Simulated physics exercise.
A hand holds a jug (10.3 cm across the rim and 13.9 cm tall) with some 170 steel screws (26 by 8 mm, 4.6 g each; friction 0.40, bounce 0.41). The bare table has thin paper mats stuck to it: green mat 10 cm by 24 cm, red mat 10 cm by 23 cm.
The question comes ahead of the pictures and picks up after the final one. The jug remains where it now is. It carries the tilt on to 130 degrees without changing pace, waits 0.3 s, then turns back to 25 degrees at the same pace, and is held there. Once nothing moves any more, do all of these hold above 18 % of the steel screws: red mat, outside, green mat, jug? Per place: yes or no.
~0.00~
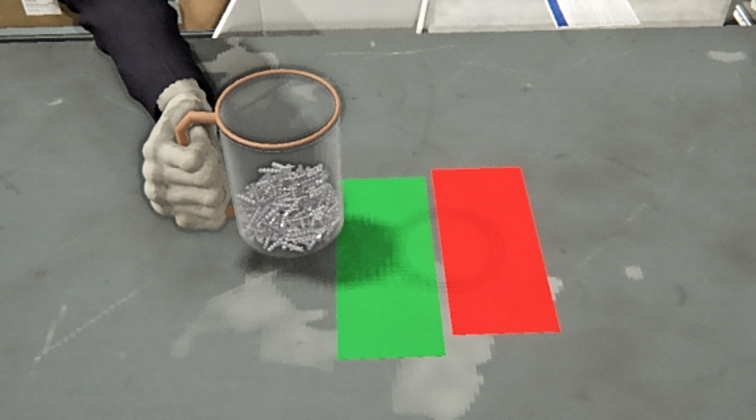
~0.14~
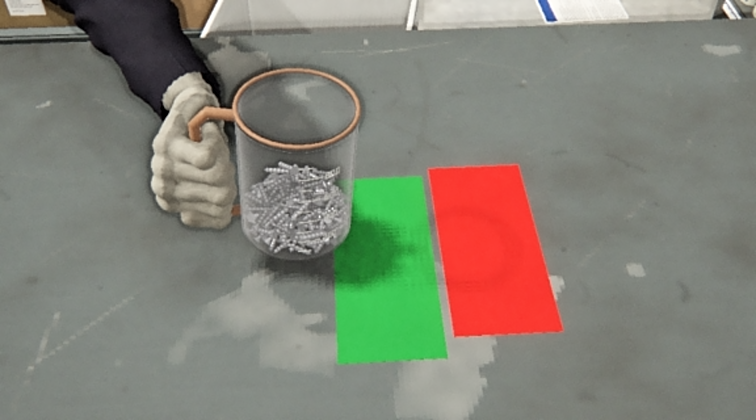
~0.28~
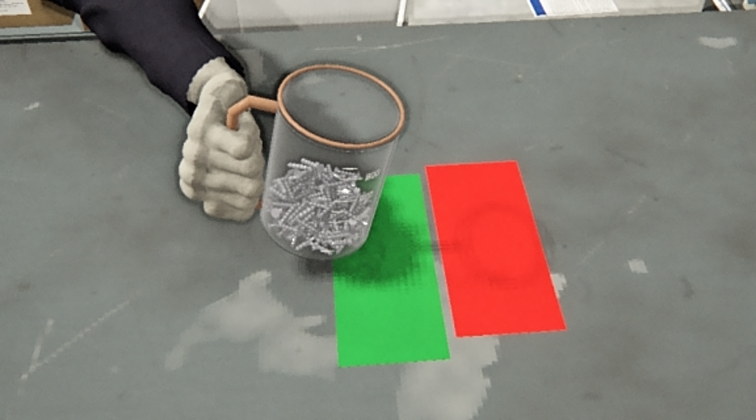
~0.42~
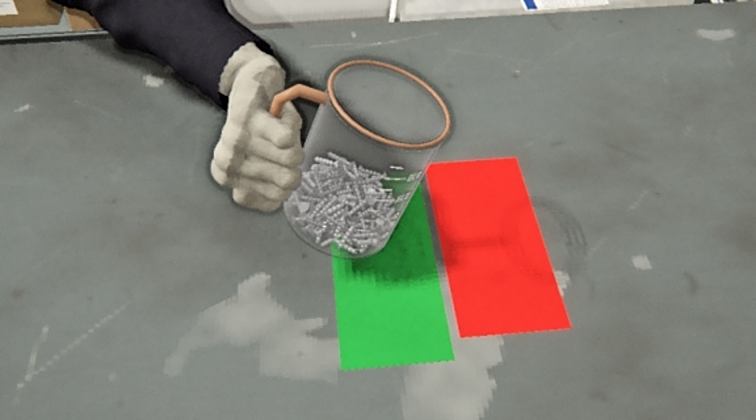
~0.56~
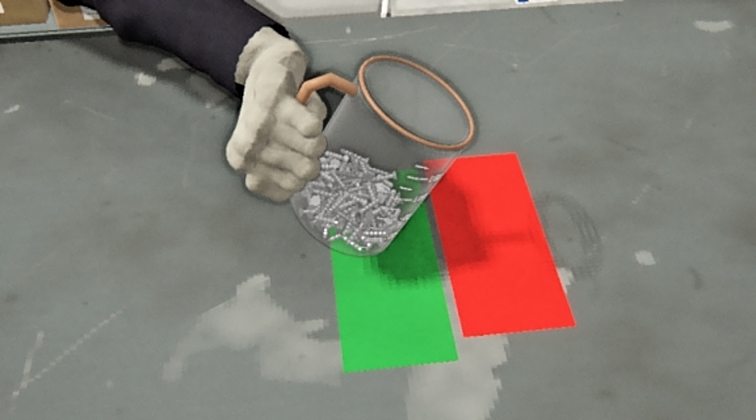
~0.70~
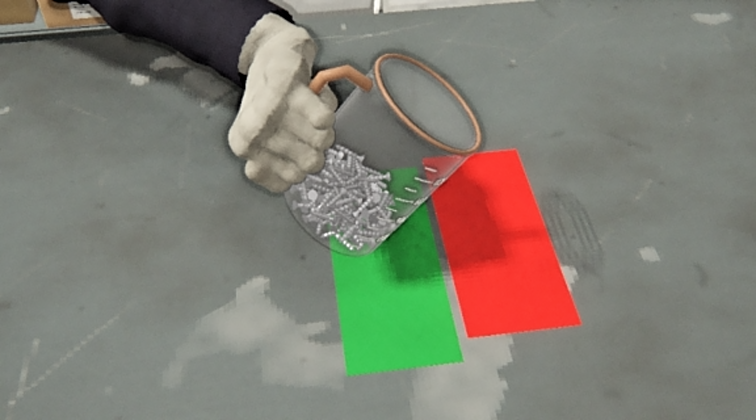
Red mat - answer yes; off the mats - answer no; green mat - answer yes; jug - answer no.
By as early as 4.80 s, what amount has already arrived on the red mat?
At that moment, close to 70 % has got there.
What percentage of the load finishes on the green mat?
Around 25 in a hundred.
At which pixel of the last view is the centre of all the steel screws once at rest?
The middle comes to rest near (461, 232).
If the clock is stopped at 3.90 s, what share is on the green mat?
Near 25 per cent so far.
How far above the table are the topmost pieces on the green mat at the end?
I'd say close to 2.0 cm.
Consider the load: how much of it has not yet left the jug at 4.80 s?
0 %.
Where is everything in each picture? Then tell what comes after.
Jug at (285, 165); tilt 0 degrees; moved 0.0 cm; lip at (338, 105); top of the load at (289, 173); green mat at (386, 259); red mat at (490, 243), in the first picture.
Jug at (297, 167); tilt 5 degrees; moved 1.4 cm; low side right; lip at (358, 108); top of the load at (308, 174), in the second picture.
Jug at (328, 164); tilt 13 degrees; moved 4.4 cm; low side right; lip at (402, 112); top of the load at (330, 173), in the third picture.
Jug at (365, 156); tilt 21 degrees; moved 7.5 cm; low side right; lip at (447, 116); top of the load at (328, 169), in the fourth picture.
Jug at (386, 148); tilt 29 degrees; moved 8.9 cm; low side right; lip at (470, 120); top of the load at (355, 165), in the fifth picture.
Jug at (393, 143); tilt 37 degrees; moved 8.9 cm; low side right; lip at (477, 127); top of the load at (317, 161); green mat at (386, 260); red mat at (495, 234). It turns about 55 degrees a second, in the sixth picture.
After 1.93 s, tilt 107 degrees; jug 100 %; middle of all pieces on or above the table near (332, 174).
After 2.96 s, tilt 118 degrees; red mat 70 %, outside 5 %, green mat 25 %; middle of all pieces on or above the table near (463, 234).
Then, at 3.90 s, tilt 65 degrees; red mat 70 %, outside 5 %, green mat 25 %; middle of all pieces on or above the table near (462, 234).
After 4.80 s, tilt 25 degrees; red mat 70 %, outside 5 %, green mat 25 %; middle of all pieces on or above the table near (462, 234).
By 5.1 s all is still; red mat 70 %, outside 5 %, green mat 25 %, jug 0 %.
